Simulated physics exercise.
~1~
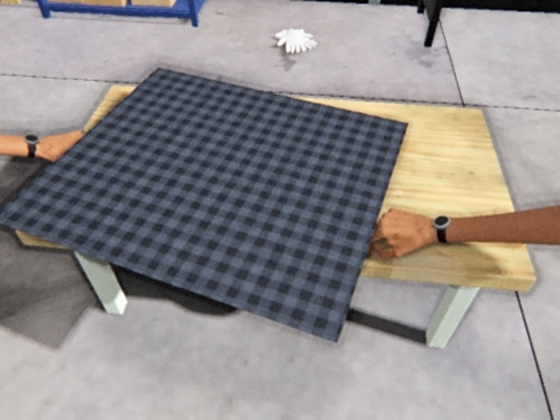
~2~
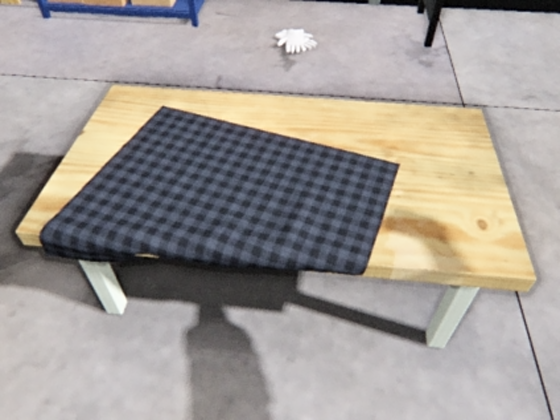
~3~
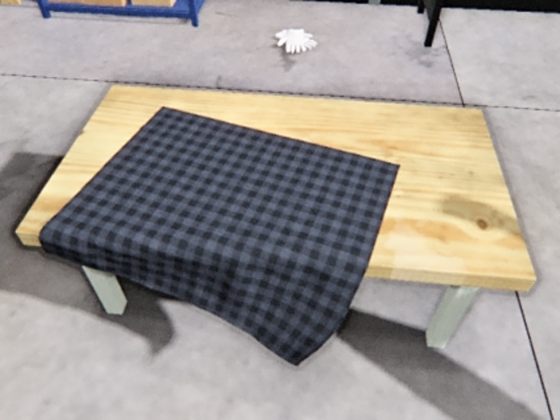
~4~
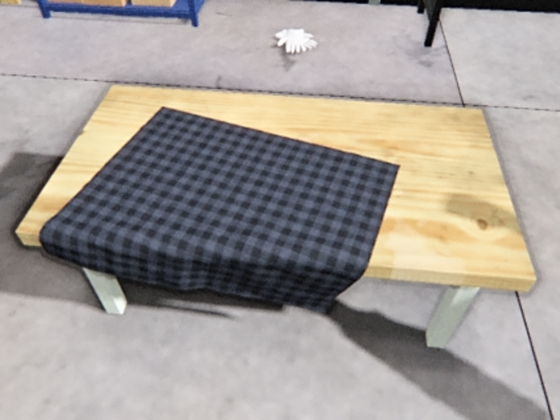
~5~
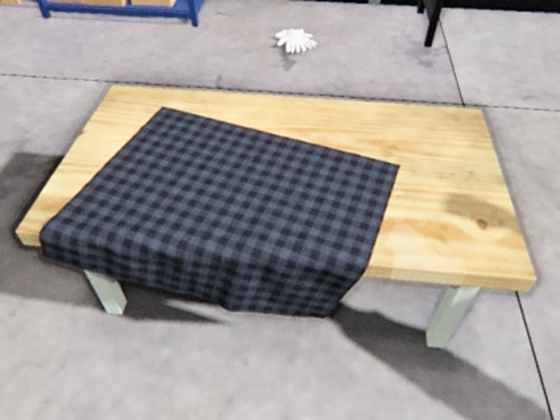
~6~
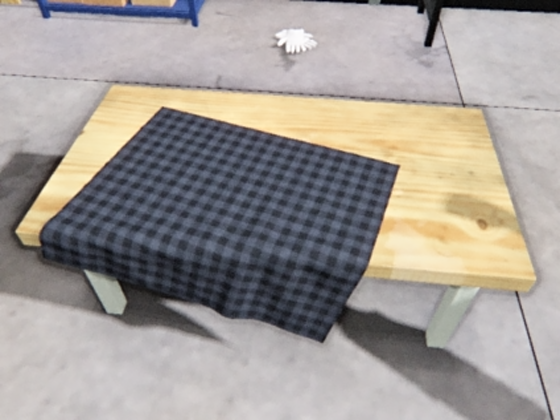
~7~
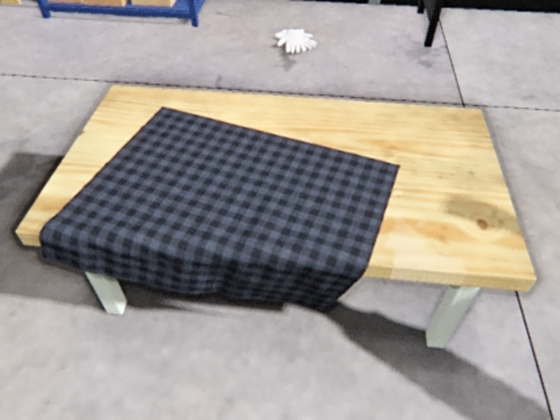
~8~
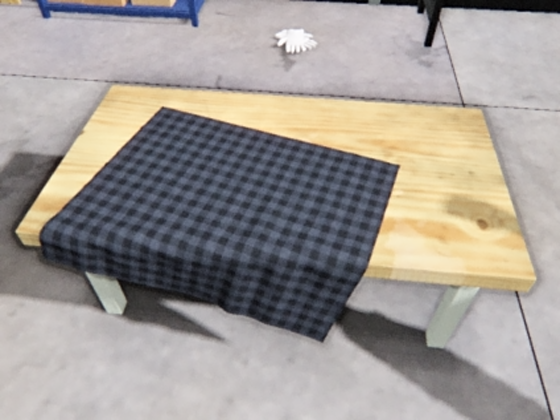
Two hands releasing a dark checked cloth over a wooden workbench, its front edge dropping and swaying while the cloth stays on top.
